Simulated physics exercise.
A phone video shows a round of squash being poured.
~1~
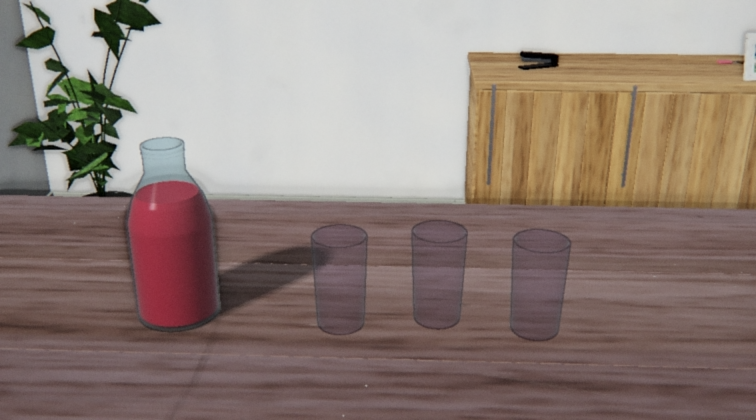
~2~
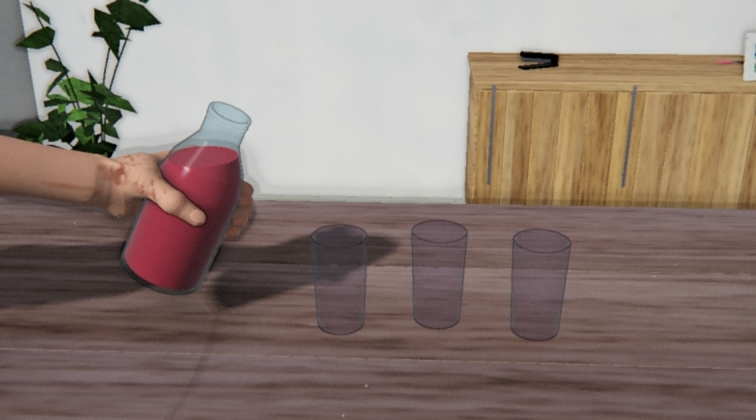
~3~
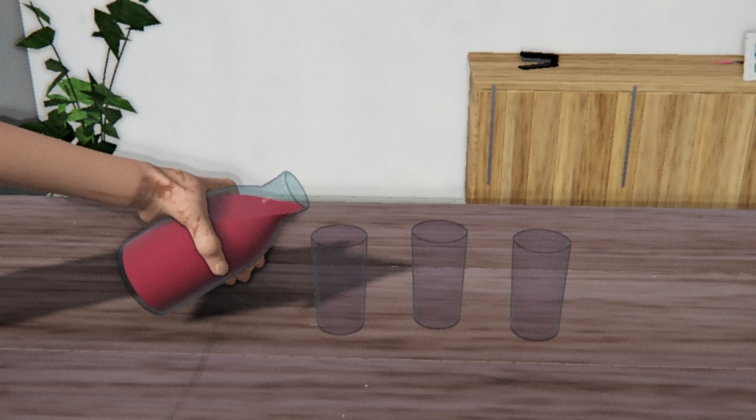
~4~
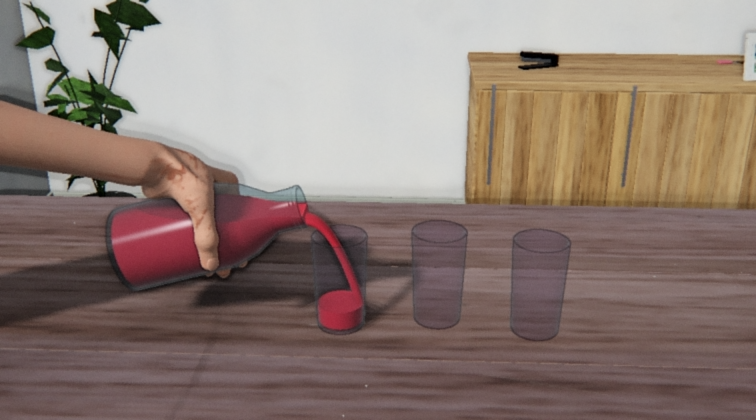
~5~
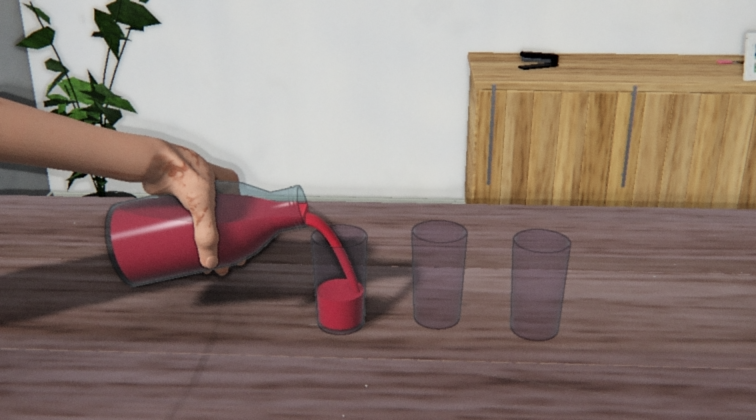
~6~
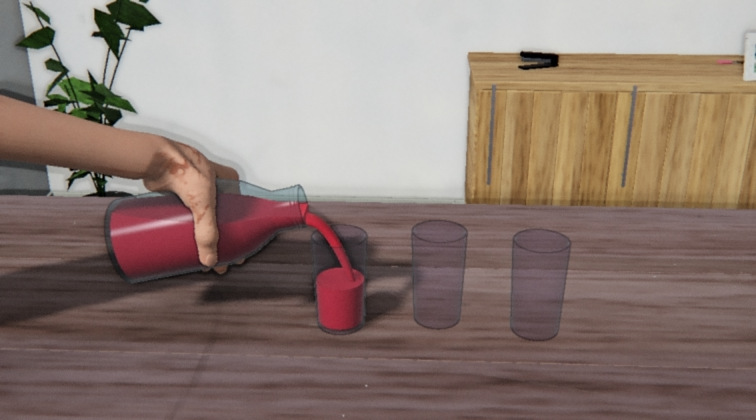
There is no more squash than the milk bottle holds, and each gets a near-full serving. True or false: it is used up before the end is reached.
False.
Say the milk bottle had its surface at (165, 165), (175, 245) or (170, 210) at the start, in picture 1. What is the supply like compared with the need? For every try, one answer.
First try adequate, second lacking, third adequate.
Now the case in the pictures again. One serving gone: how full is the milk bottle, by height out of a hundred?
Level: Near 50 per cent.
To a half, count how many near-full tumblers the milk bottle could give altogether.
Roughly 4.5.
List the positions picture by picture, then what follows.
The first picture shows before the pour; milk bottle (170, 228) about three quarters full; three tumblers, the last at (538, 283).
In the second picture, the milk bottle is on its way; milk bottle (197, 192) tipped 25° with all of its load; the first is empty.
The third picture shows the squash nears the lip; milk bottle (223, 233) tipped 60° with all of its load; three tumblers, the last at (538, 283).
The fourth picture shows pouring; milk bottle (217, 227) tipped 75° with nearly all of its load; the first is about a quarter full.
The fifth picture shows pouring; milk bottle (216, 225) tipped 75° with nearly all of its load; three tumblers, the last at (538, 283).
The sixth picture shows pouring; milk bottle (216, 223) tipped 75° with nearly all of its load; the first is about half full.
A moment on, the first is about two thirds full.
Further on, the first is done and the milk bottle has about three quarters of its load.
When it is over, all three are full and about a third of the squash is over.
